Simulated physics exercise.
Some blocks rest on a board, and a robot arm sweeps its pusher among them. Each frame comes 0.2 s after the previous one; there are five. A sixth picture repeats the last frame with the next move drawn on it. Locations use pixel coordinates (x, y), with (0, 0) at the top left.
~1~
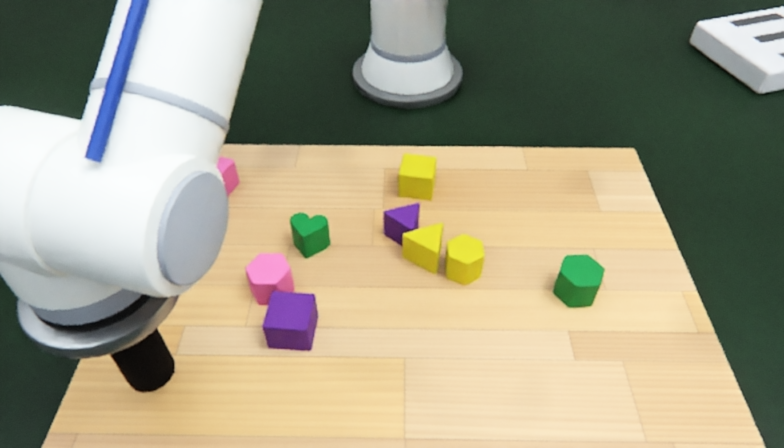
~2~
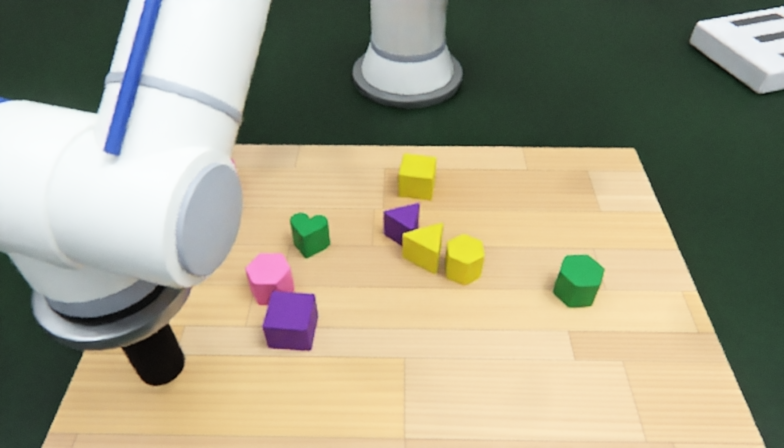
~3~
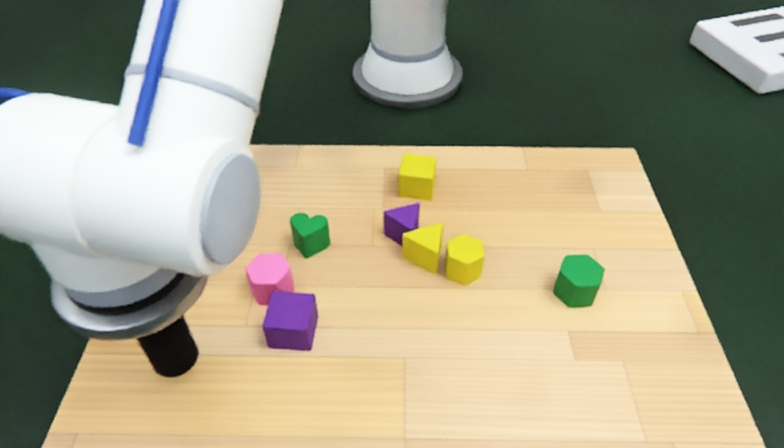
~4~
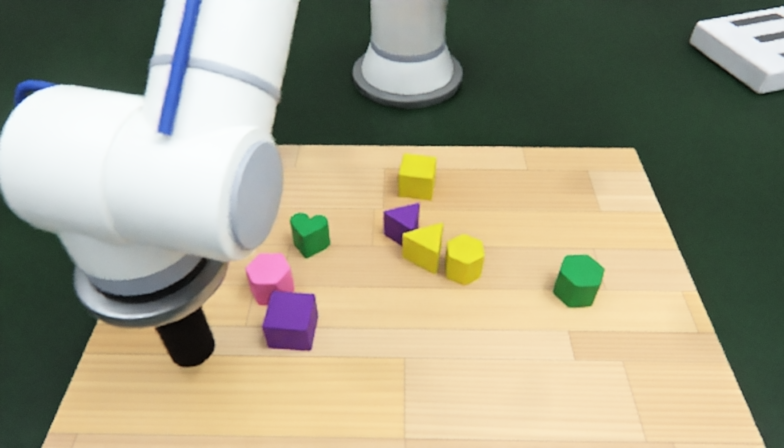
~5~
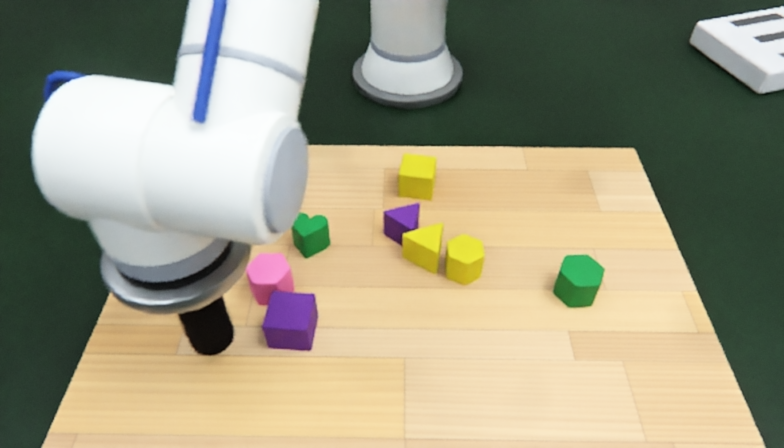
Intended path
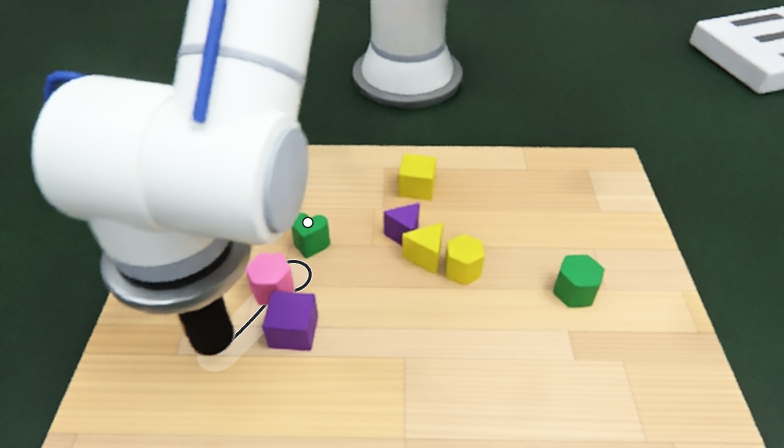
A large white robot arm with a black pusher tip reaches over the left side of a pale wooden board on a dark green surface, seen from above at a slant by a still camera. Pink, purple, green and yellow blocks lie scattered from left of centre to the right, below a white base. The arm glides slowly right and slightly up towards the purple block, touching nothing while every block stays still.
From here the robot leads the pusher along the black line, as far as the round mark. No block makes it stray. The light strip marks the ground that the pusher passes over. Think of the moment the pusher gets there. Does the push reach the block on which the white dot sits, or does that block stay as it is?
It gets moved.
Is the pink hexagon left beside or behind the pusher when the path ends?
Short answer: No.
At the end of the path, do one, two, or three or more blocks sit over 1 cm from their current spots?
Of all the blocks, two travel more than a centimetre.
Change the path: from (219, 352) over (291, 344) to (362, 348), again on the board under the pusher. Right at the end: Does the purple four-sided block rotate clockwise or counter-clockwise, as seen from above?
That block twists counter-clockwise.
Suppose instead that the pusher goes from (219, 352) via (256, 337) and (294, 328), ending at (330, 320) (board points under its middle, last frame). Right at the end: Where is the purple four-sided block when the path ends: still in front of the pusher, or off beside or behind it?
It is still there in front.
The line goes in a line from (219, 352) to (291, 276); the dot is on the green heart-shaped block.
The first path, step by step. One third of the way, pusher (242, 310); nothing pushed yet.
Two thirds of the way, pusher (266, 284); pink hexagon (286, 248); purple four-sided block (292, 308), turned 15° clockwise.
At the end, pusher (288, 260); pink hexagon (302, 225), turned 15° anticlockwise; purple four-sided block (292, 308), turned 15° clockwise; green heart-shaped block (324, 206).
